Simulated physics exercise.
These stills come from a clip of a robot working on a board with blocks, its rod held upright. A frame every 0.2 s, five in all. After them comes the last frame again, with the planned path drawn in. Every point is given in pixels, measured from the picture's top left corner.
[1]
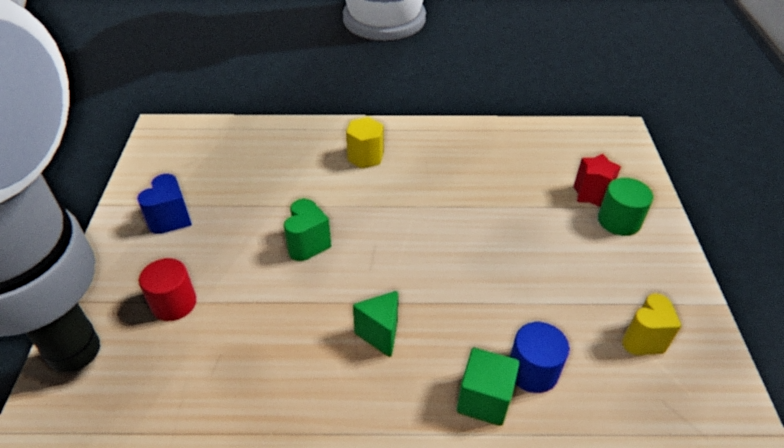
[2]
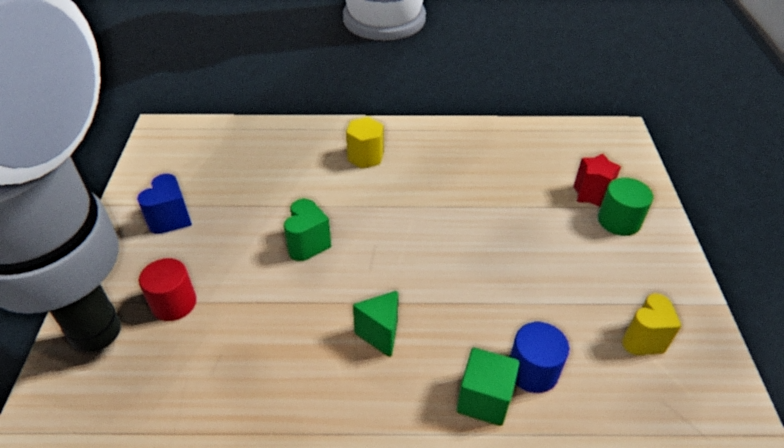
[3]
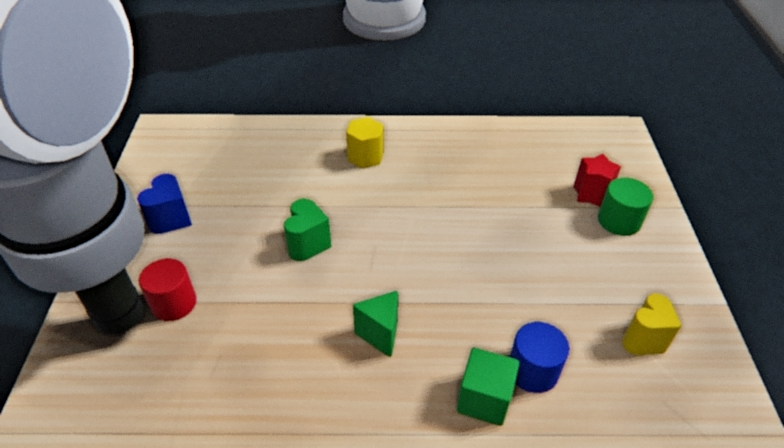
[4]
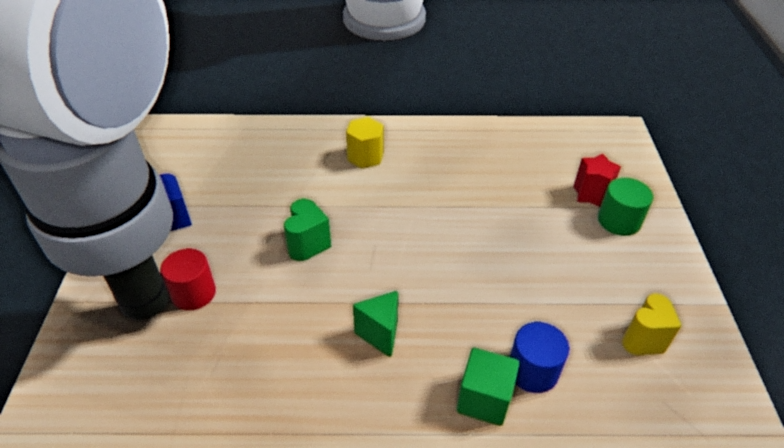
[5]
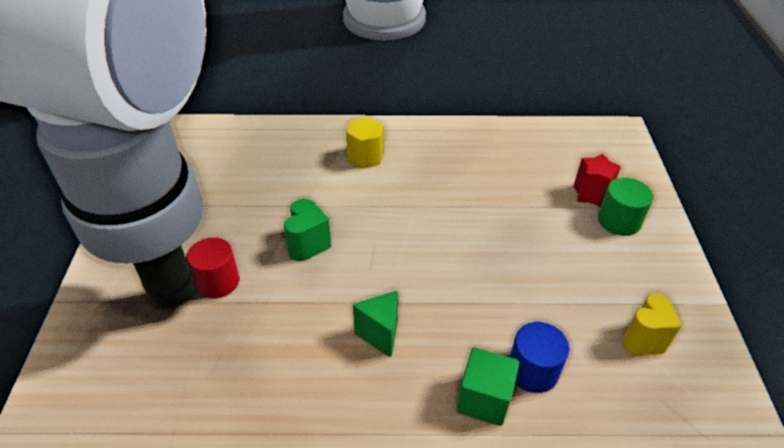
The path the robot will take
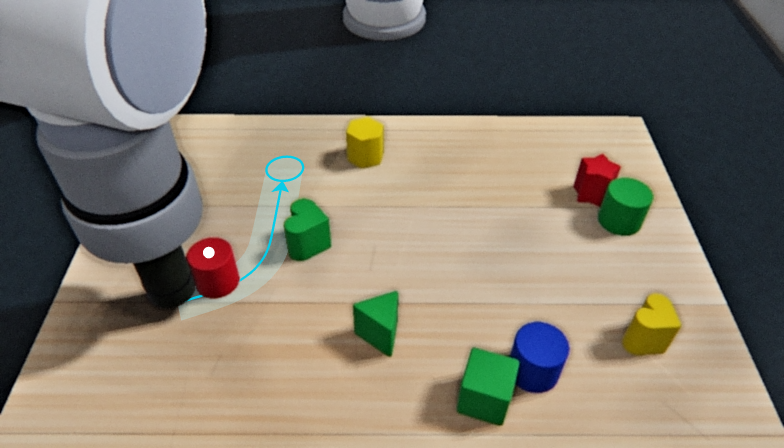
A grey and white robot arm with a black rod works at the left of a pale wooden board on a dark surface, viewed from above at an angle. Red, blue, green and yellow blocks lie scattered across the board, the red cylinder at left. The rod moves rightward, meets the cylinder and pushes it right and slightly up, while the other blocks and the camera stay still.
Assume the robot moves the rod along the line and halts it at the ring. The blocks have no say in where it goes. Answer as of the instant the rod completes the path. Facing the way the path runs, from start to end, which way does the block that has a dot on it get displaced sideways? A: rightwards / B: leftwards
A - rightwards.
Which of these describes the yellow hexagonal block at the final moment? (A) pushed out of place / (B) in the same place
Correct choice: B.
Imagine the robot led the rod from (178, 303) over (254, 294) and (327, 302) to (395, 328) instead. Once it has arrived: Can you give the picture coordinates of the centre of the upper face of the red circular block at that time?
The middle of its top is at (261, 231).
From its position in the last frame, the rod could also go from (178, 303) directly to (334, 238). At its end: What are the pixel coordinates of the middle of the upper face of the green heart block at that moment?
The top centre is at (368, 189).
Drawn move, from (178, 303) through (253, 271) and (275, 216) to (285, 169); the dot is on the red circular block.
On the path given first. One third of the way, rod at (250, 258); red circular block at (272, 213); green heart block at (310, 214).
Two thirds of the way, rod at (273, 204); red circular block at (304, 169); green heart block at (315, 211), turned 15° clockwise.
At the end, rod at (283, 156); red circular block at (316, 156); green heart block at (315, 211), turned 15° clockwise; yellow hexagonal block still.
